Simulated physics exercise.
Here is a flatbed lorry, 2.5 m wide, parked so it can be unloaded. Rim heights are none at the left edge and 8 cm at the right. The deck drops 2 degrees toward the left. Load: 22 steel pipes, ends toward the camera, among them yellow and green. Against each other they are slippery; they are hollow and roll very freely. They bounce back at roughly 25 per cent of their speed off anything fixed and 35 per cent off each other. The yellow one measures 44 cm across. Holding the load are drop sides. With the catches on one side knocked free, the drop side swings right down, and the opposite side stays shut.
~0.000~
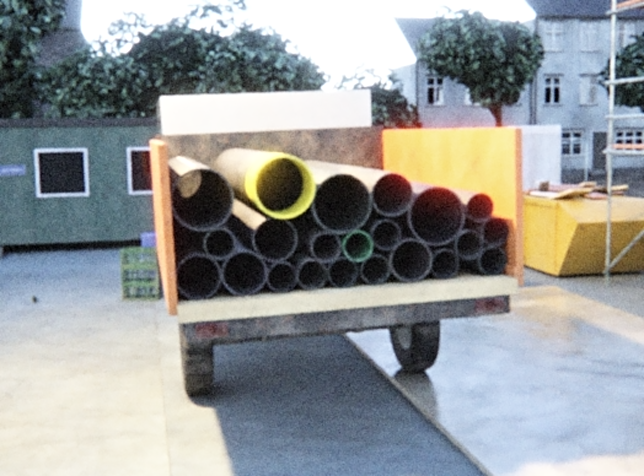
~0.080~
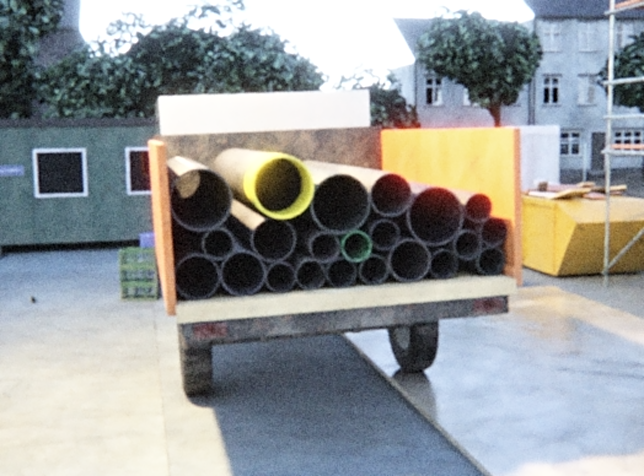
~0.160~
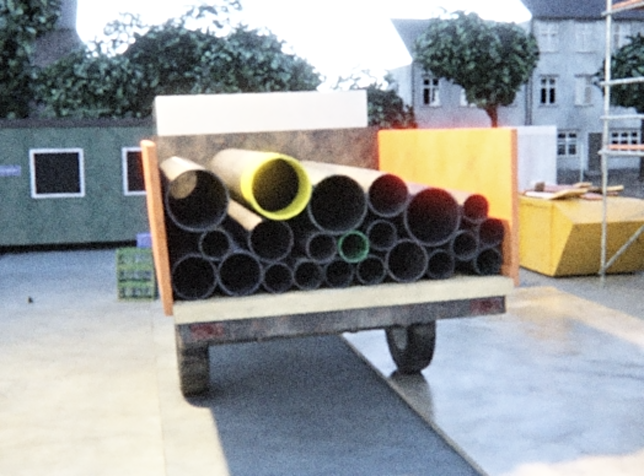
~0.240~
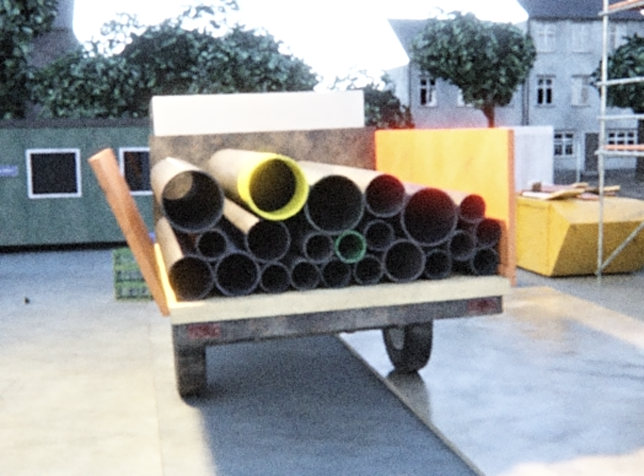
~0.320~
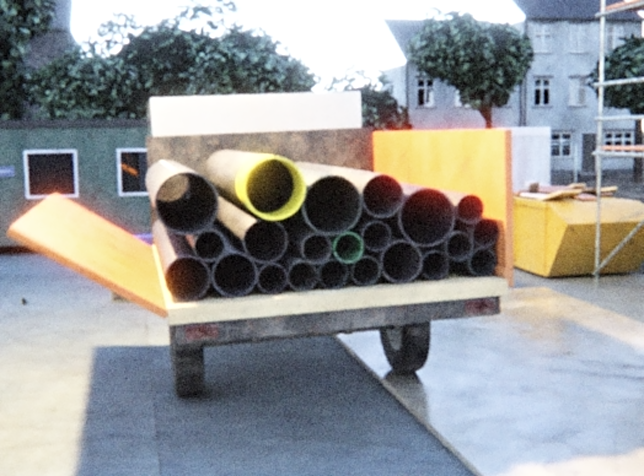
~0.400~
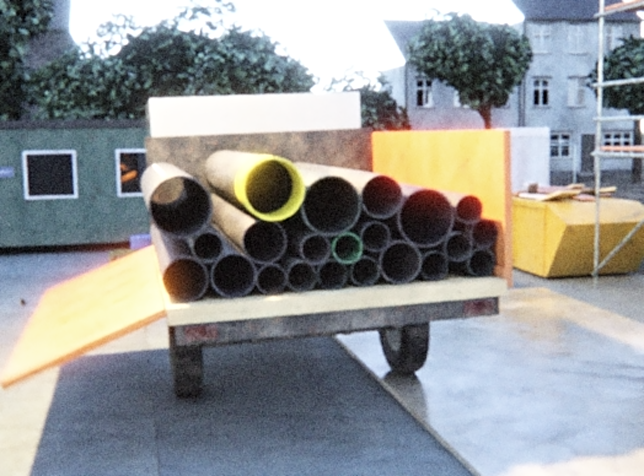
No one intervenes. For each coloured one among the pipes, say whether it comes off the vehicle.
Yellow - yes, green - yes.
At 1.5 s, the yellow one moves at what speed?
Reading: Roughly 0.7 m/s.
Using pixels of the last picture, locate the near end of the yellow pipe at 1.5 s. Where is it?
It should be close to pixel (259, 213).
After 1.5 s, yellow is up on others, 70 cm from the left edge, rolling left; green is on the deck, 120 cm from the left edge, rolling left; 3 of 22 are off.
After 3.0 s, yellow is dropping off the left side; green is on the deck, 80 cm from the left edge, rolling left; 8 of 22 are off.
After 4.8 s, yellow is down on the left; green is dropping off the left side; 12 of 22 are off.
At the end (8.9 s), yellow is on the ground to the left; green is down on the left; 17 of 22 are off.
